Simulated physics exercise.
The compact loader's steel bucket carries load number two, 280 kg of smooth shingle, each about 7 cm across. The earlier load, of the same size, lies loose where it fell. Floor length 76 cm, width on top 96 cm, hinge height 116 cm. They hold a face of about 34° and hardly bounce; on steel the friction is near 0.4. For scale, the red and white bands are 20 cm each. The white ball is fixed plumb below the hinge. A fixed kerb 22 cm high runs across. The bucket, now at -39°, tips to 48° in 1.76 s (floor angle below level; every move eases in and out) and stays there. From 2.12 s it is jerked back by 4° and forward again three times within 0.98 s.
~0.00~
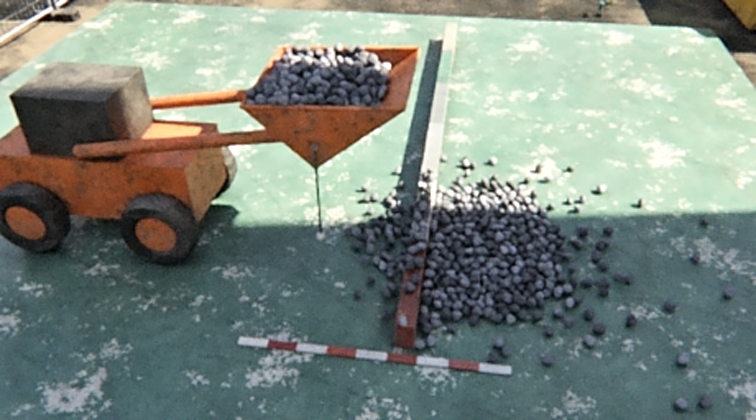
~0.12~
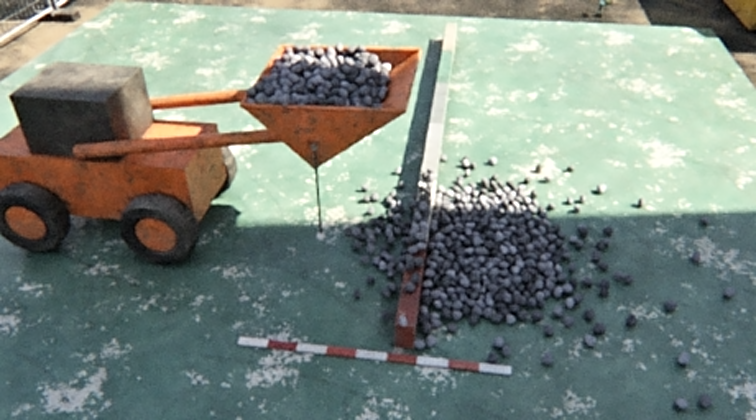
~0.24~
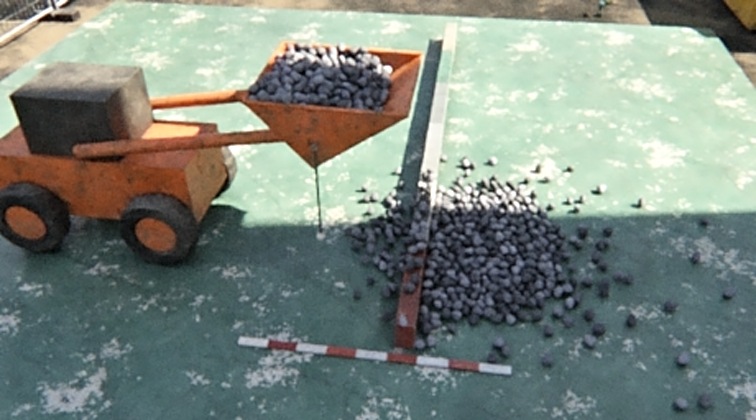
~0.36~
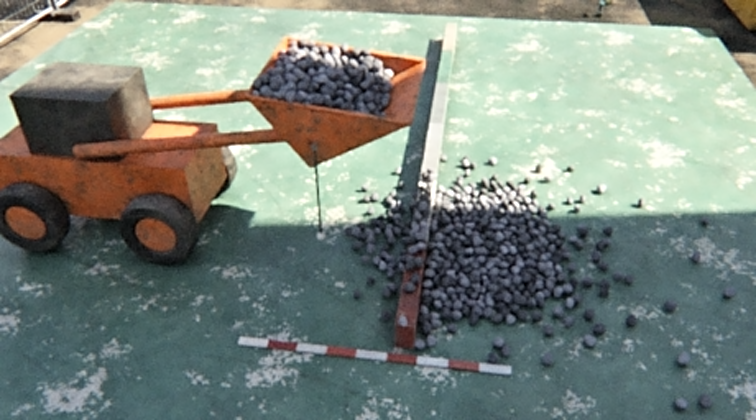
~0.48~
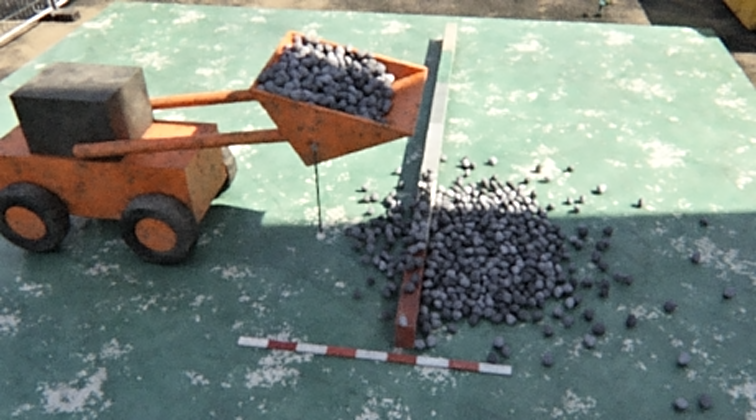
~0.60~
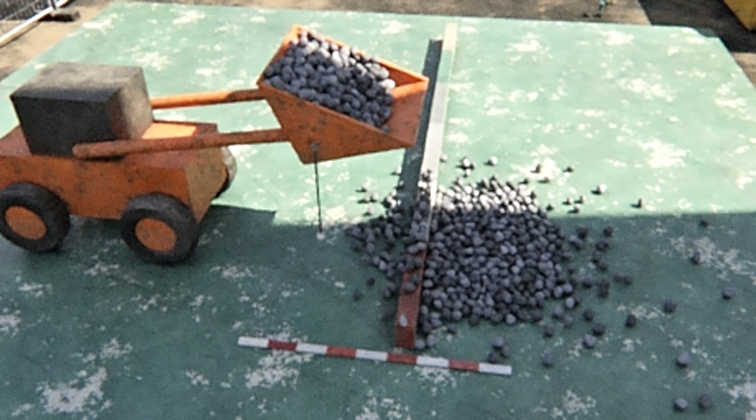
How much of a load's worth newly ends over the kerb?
Close to 51 parts in a hundred.
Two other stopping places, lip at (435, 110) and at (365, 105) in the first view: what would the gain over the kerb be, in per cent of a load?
Near 95 per cent from the first place, 5 from the second.
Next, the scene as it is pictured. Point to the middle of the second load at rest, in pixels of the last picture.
Their middle is at about (425, 234).
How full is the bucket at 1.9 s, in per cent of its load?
It holds some 5 per cent.
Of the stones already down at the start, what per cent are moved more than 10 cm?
About 10 per cent.
After 1.3 s the floor is at 34°; in per cent of one load, 86 in the bucket, 28 on this side of the kerb, 87 over the kerb; the foremost stones are at (689, 296).
After 1.9 s the floor is at 48°; in per cent of one load, 4 in the bucket, 68 on this side of the kerb, 129 over the kerb; the foremost stones are at (689, 296).
After 3.5 s the floor is at 48°; in per cent of one load, 0 in the bucket, 63 on this side of the kerb, 138 over the kerb; the foremost stones are at (689, 296).
After 6.0 s the floor is at 48°; in per cent of one load, 0 in the bucket, 63 on this side of the kerb, 138 over the kerb; the foremost stones are at (689, 296). Net gain over the kerb, 51.
